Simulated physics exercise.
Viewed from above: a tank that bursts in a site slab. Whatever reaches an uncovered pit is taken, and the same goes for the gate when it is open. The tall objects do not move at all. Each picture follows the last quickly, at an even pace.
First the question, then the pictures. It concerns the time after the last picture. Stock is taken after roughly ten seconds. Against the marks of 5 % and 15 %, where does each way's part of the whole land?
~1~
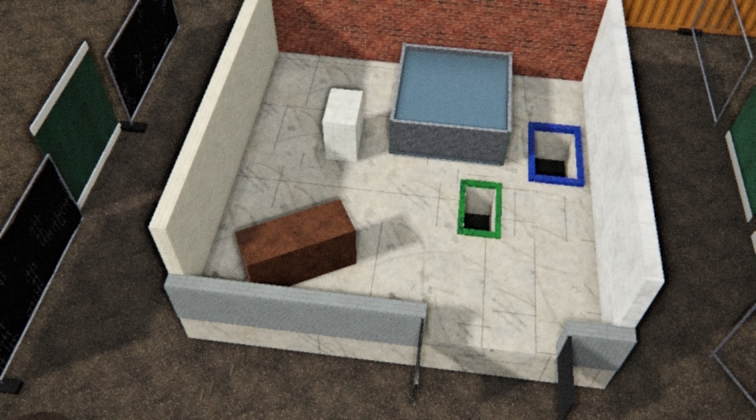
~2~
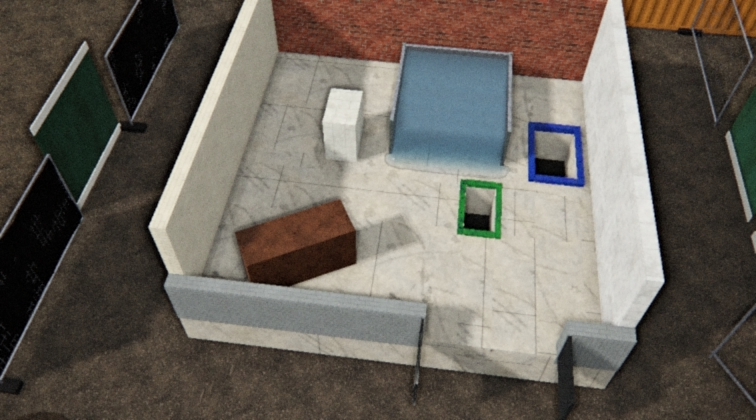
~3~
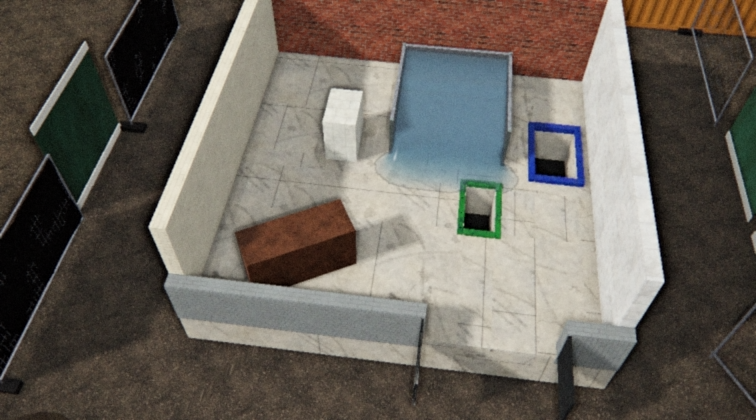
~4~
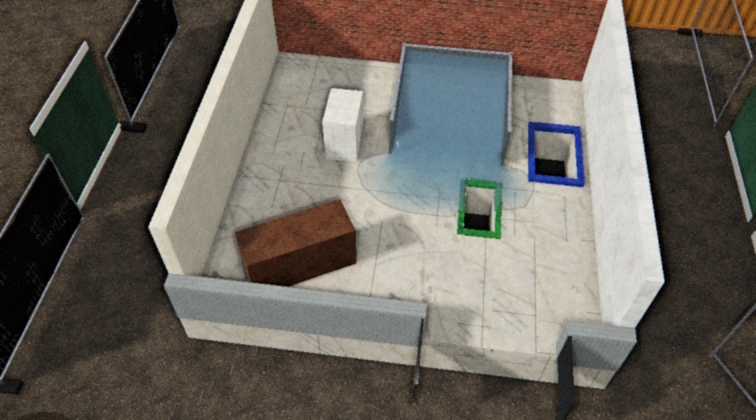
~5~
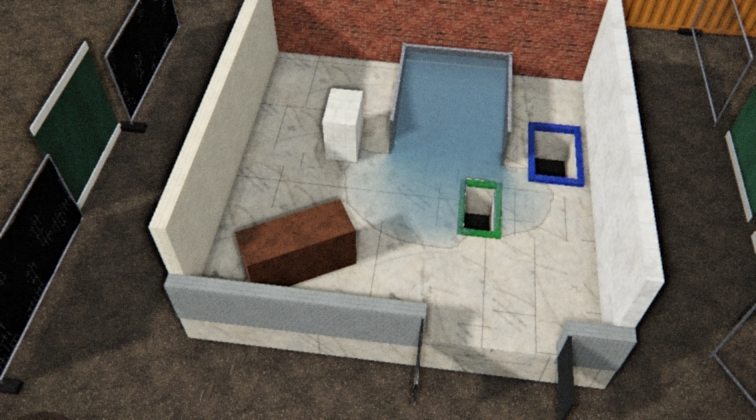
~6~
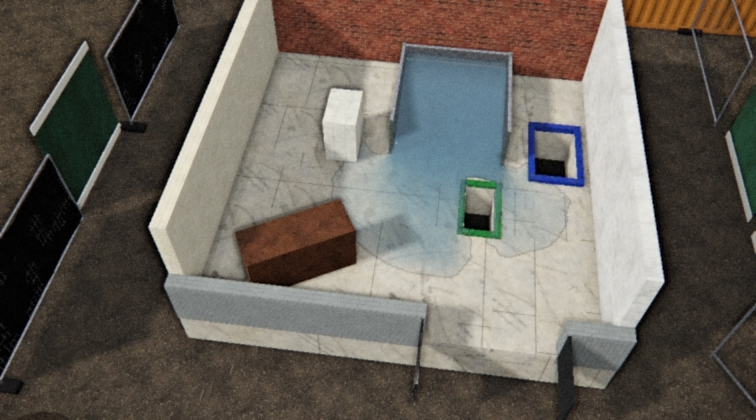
The gate lands above 15 %; the blue pit lands below 5 %; the green pit lands above 15 %.
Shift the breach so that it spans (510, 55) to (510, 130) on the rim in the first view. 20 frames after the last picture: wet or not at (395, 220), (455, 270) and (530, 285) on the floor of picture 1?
Note, points one to three: Unreached / unreached / reached and soaked.
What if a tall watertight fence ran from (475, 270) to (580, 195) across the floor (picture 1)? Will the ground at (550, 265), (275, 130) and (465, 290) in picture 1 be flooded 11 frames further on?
In the order you listed them: Unsoaked, unsoaked, soaked.
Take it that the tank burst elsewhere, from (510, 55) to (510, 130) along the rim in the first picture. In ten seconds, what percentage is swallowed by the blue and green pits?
Blue 50 %, green 0 %.
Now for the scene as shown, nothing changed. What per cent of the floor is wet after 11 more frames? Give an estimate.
Roughly 50 per cent.
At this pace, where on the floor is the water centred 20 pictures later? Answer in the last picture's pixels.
(407, 217).
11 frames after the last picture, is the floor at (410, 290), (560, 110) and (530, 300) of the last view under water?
Soaked, spared, soaked.
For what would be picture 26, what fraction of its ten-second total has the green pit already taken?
Roughly 85 per cent.
A moment on, water covers 45 % of the floor; the gate 1 %, the blue pit 0 %, the green pit 10 %.
Next, water covers 50 % of the floor; the gate 5 %, the blue pit 0 %, the green pit 16 %.
Then, water covers 55 % of the floor; the gate 13 %, the blue pit 0 %, the green pit 20 %.
Later, water covers 75 % of the floor; the gate 21 %, the blue pit 0 %, the green pit 22 %.
In the end, water covers 95 % of the floor; the gate 27 %, the blue pit 0 %, the green pit 24 %.
